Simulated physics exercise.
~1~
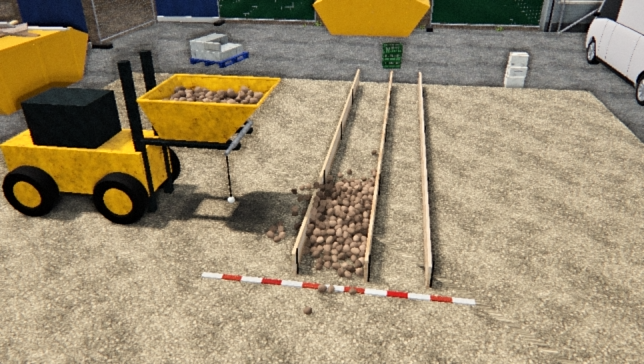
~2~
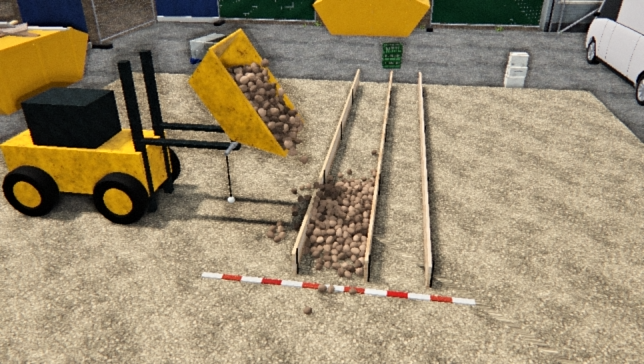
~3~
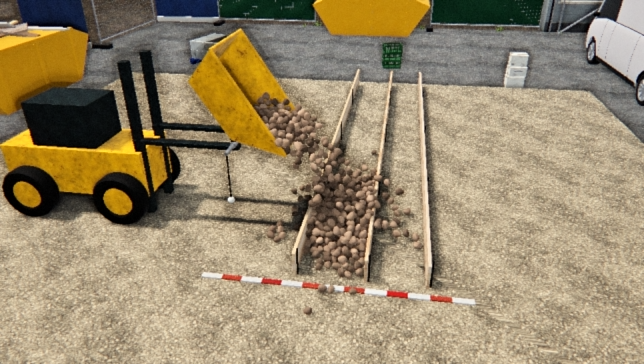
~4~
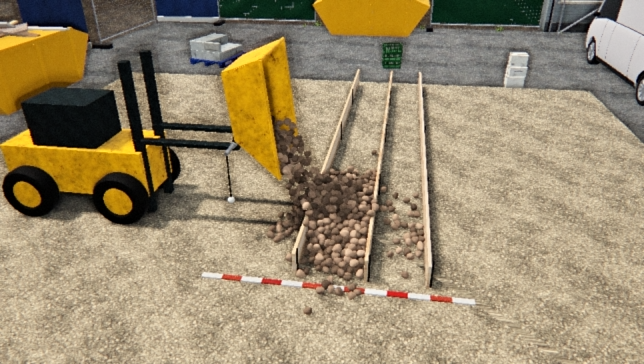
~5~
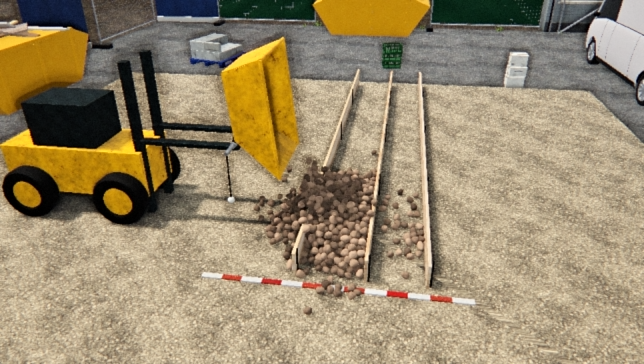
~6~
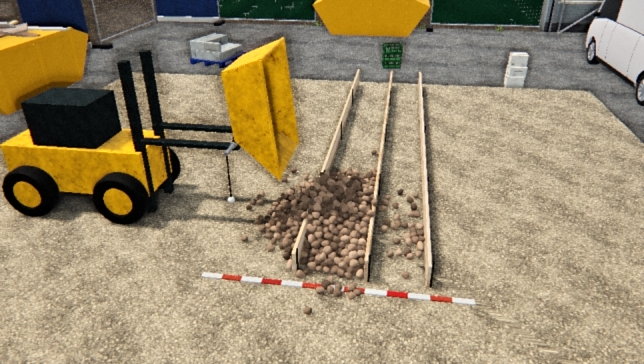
A yellow skip on a small loader tipped forward and poured brown stones onto the pile between the boards, most landing in the left bay, with some spilling short on the left and a few reaching the right bay, and it stayed tipped, empty.
